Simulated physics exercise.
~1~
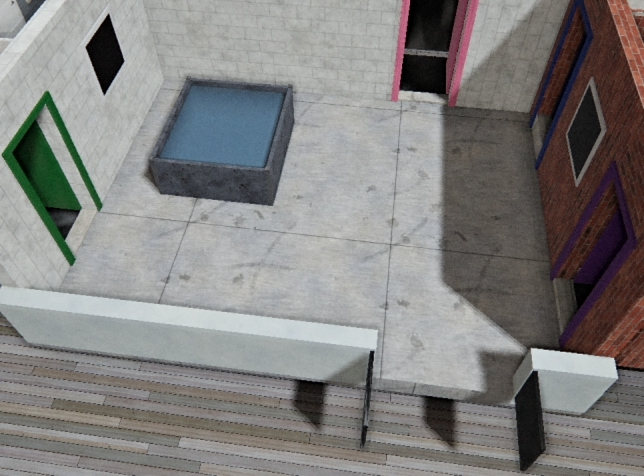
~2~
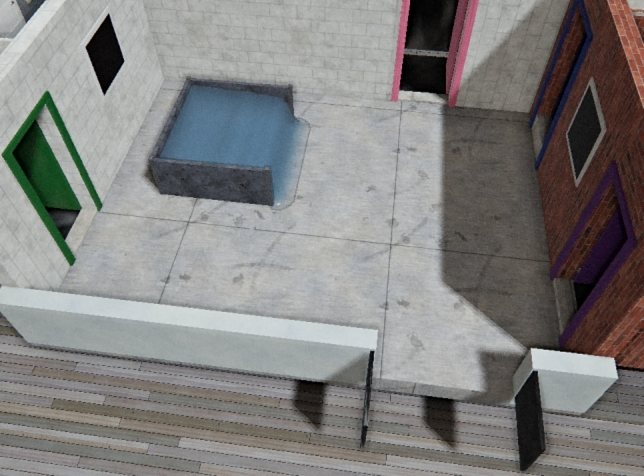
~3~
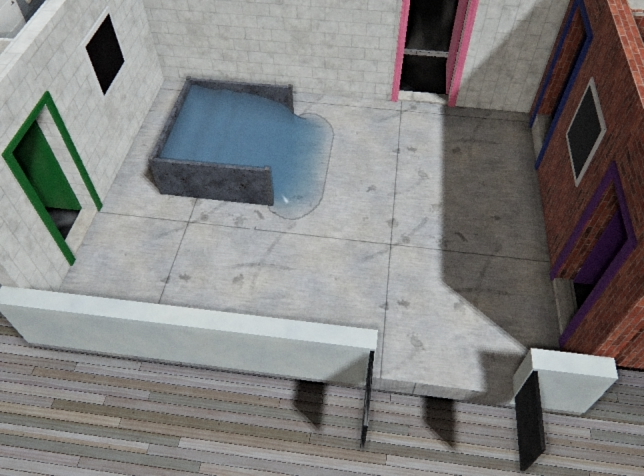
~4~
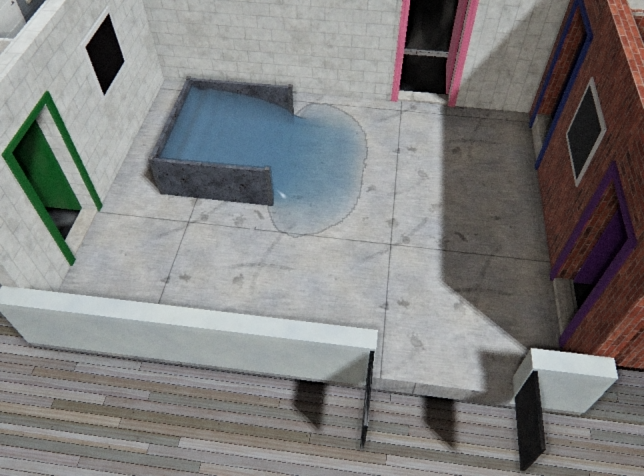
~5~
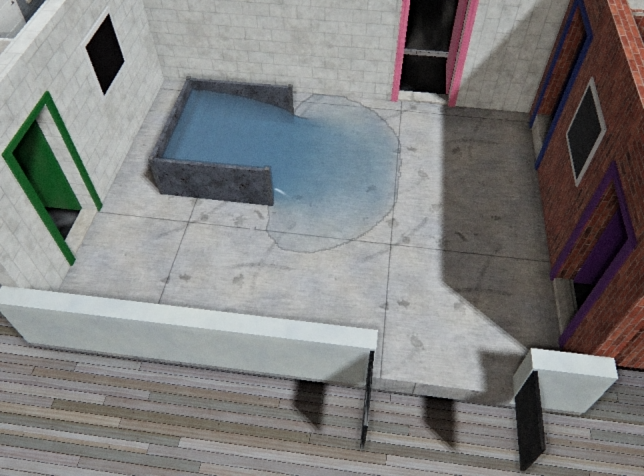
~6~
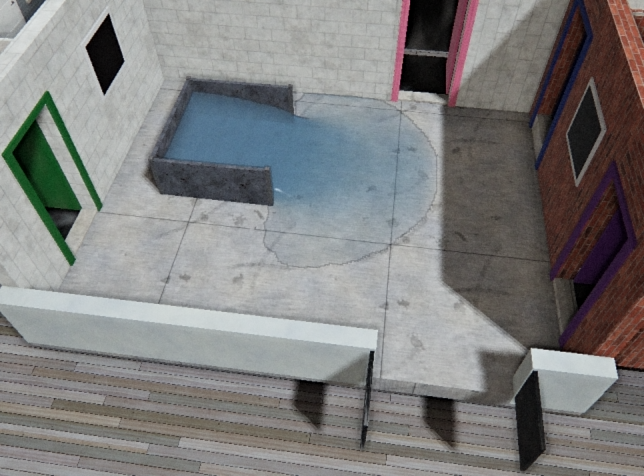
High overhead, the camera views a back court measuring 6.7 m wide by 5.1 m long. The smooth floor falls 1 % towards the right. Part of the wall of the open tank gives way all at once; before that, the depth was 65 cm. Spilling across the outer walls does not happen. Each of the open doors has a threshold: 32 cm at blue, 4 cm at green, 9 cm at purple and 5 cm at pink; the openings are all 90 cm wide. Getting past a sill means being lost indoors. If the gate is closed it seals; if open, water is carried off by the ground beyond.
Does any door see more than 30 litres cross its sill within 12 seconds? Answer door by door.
Taking each door, the blue door does not; the green door does not; the purple door does; the pink door does.
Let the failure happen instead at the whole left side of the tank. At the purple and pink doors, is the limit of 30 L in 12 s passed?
At purple the amount is beneath the mark, while at pink it is beneath the mark.
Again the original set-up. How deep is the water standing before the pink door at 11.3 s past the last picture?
5.5 cm.
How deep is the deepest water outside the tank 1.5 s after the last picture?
Max depth: About 41 centimetres.
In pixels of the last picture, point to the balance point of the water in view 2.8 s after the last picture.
Its balance point lies near (425, 188).
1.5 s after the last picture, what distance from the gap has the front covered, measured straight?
That works out near 4.8 m.
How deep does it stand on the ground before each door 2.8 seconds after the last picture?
In cm: Blue 22, green 0, purple 13, pink 11.
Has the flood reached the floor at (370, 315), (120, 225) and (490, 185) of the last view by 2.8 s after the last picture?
Respectively: Got hit, was missed, got hit.
Then, 0.7 s after the last picture water covers 45 % of the floor and is deepest (23 cm) near (290, 172); blue door 18 cm at the sill, 0 L in, green door not reached, purple door not reached, pink door 10 cm at the sill, 0 L in.
Then, 1.5 s after the last picture water covers 55 % of the floor and is deepest (41 cm) near (521, 120); blue door 31 cm at the sill, 0 L in, green door not reached, purple door 17 cm at the sill, 2 L in, pink door 10 cm at the sill, 12 L in.
Then, 2.8 s after the last picture water covers 55 % of the floor and is deepest (26 cm) near (552, 368); blue door 22 cm at the sill, 3 L in, green door not reached, purple door 13 cm at the sill, 27 L in, pink door 11 cm at the sill, 28 L in.
Then, 6.3 s after the last picture water covers 75 % of the floor and is deepest (10 cm) near (362, 357); blue door 7 cm at the sill, 3 L in, green door not reached, purple door 11 cm at the sill, 68 L in, pink door 7 cm at the sill, 84 L in.
Then, 11.3 s after the last picture water covers 95 % of the floor and is deepest (8 cm) near (521, 113); blue door 7 cm at the sill, 3 L in, green door 3 cm at the sill, 0 L in, purple door 6 cm at the sill, 70 L in, pink door 5 cm at the sill, 86 L in.
